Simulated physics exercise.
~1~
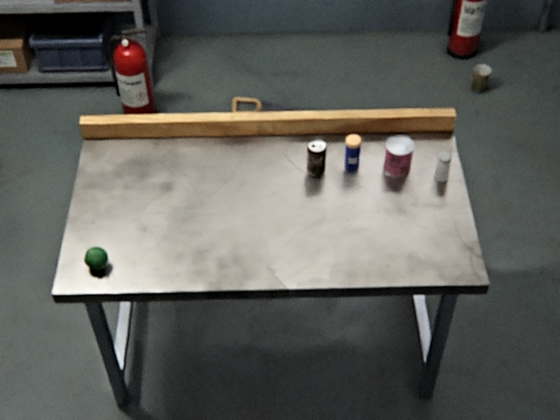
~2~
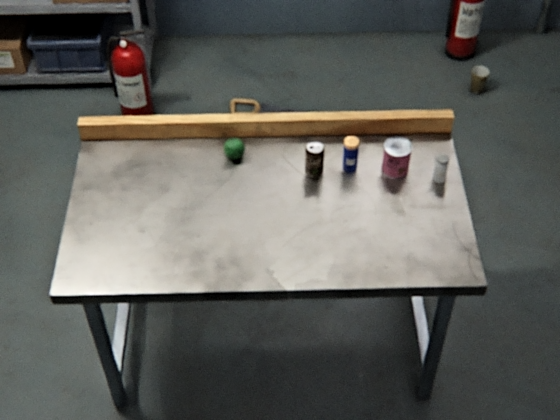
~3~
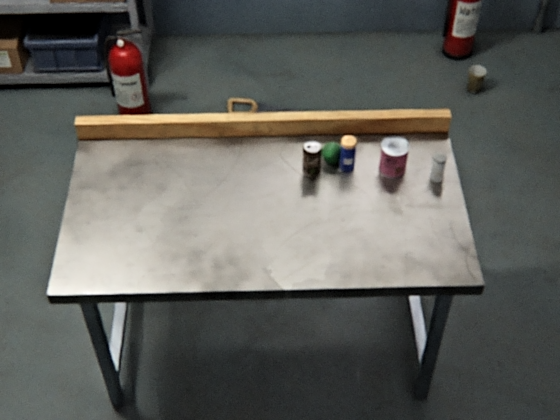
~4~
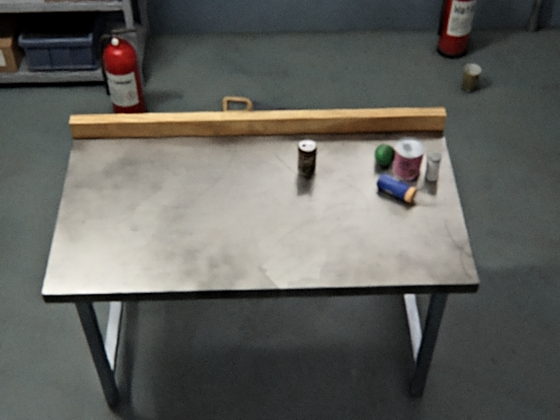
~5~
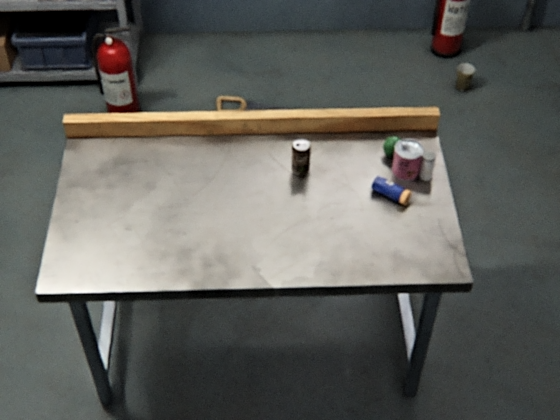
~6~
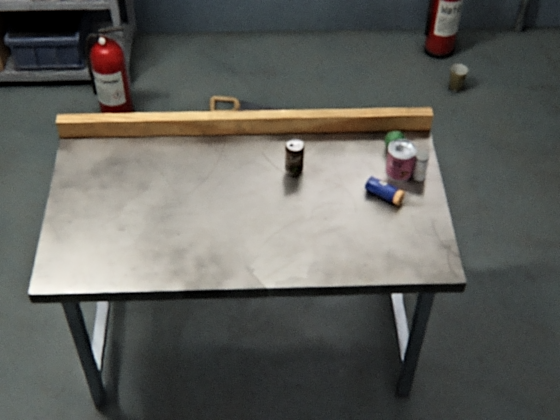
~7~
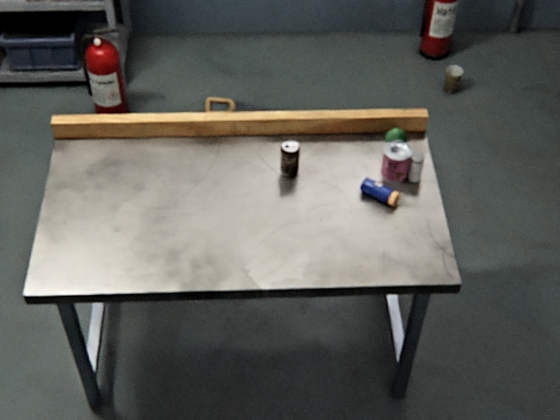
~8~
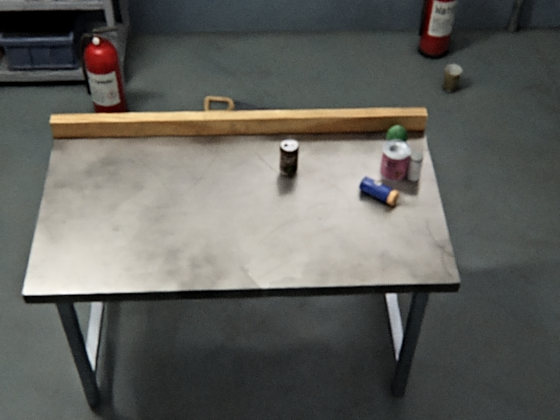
In a workshop with red fire extinguishers on the floor, a metal-topped table has a wooden rail along its far edge, with a dark can, a blue shaker, a pink tin and a small white shaker near it. A green ball rolls from the near left corner up and rightward to the rail, then travels right along it. It passes behind the dark can and reaches the blue shaker, which topples and ends up nearer the front. The ball continues to the pink tin, which shifts slightly right but stays upright. Finally the ball rests behind the tin against the rail, the blue shaker lying on its side.
